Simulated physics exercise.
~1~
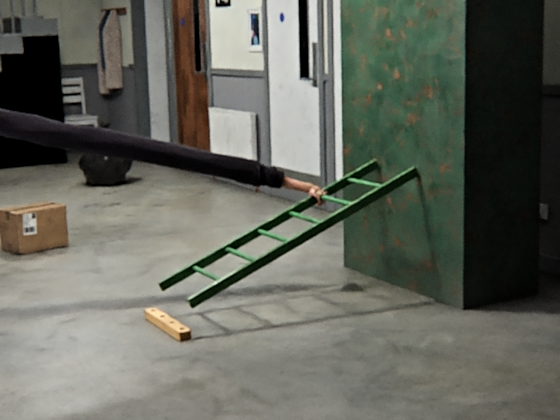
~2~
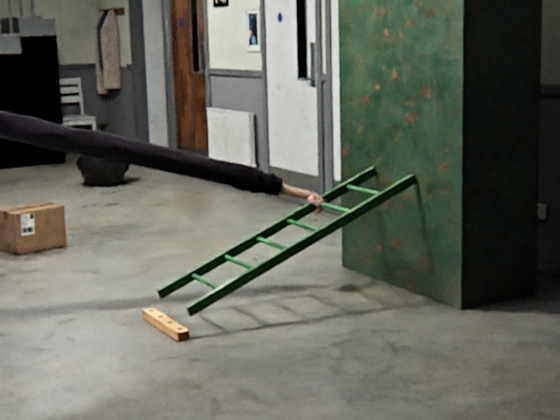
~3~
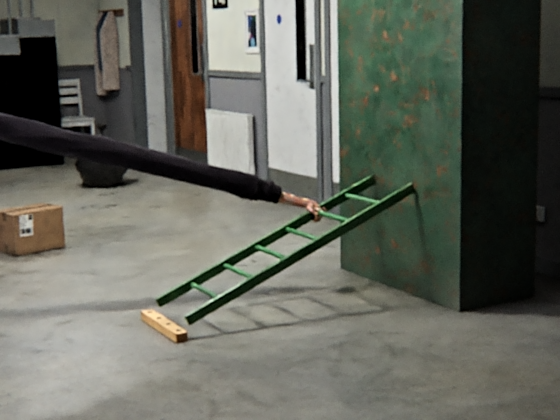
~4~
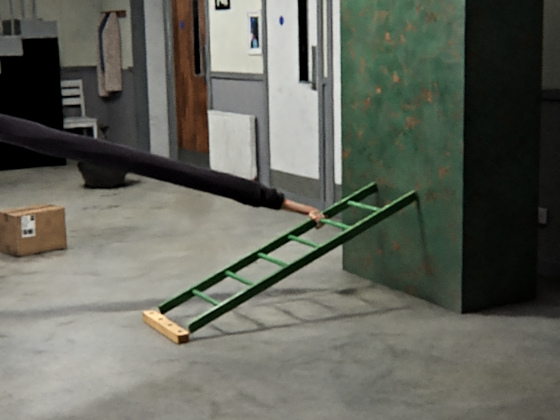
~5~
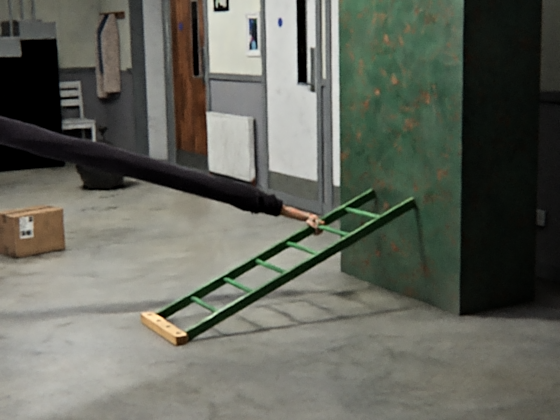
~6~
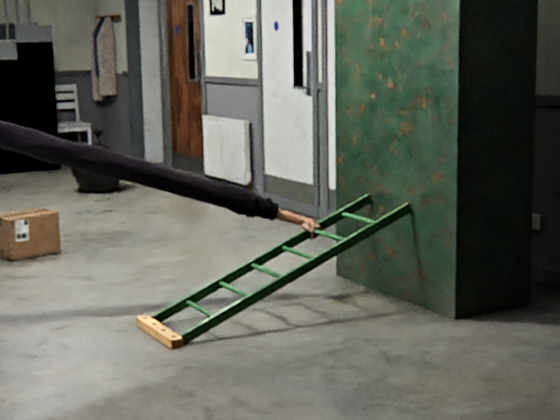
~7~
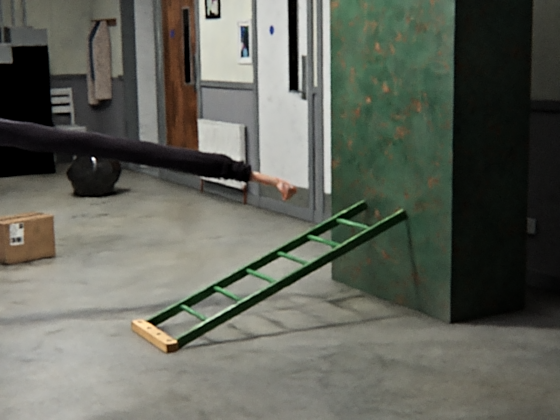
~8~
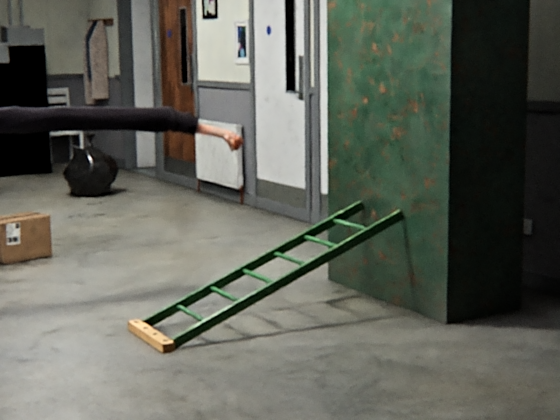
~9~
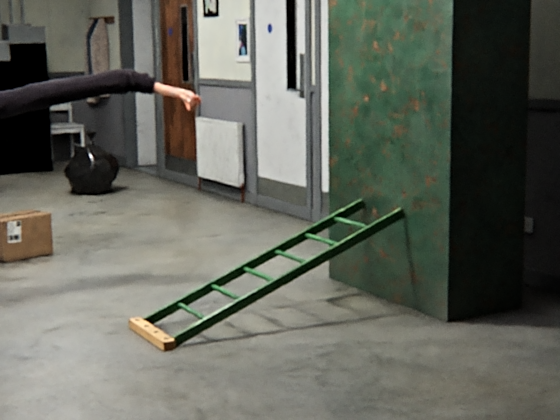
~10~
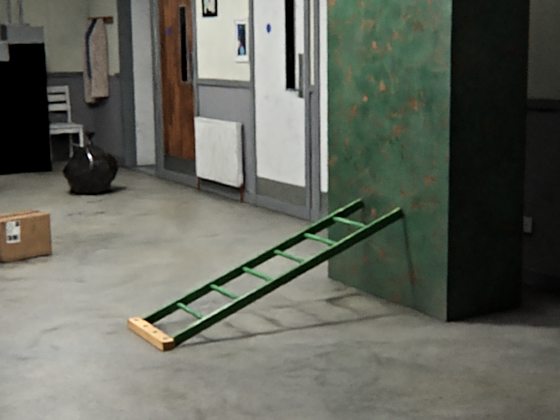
In a grey-floored room, a hand lowered a green ladder against a tall green cupboard until its foot rested at a wooden batten on the floor, then let go and drew back out of view to the left, and the ladder stayed leaning there.
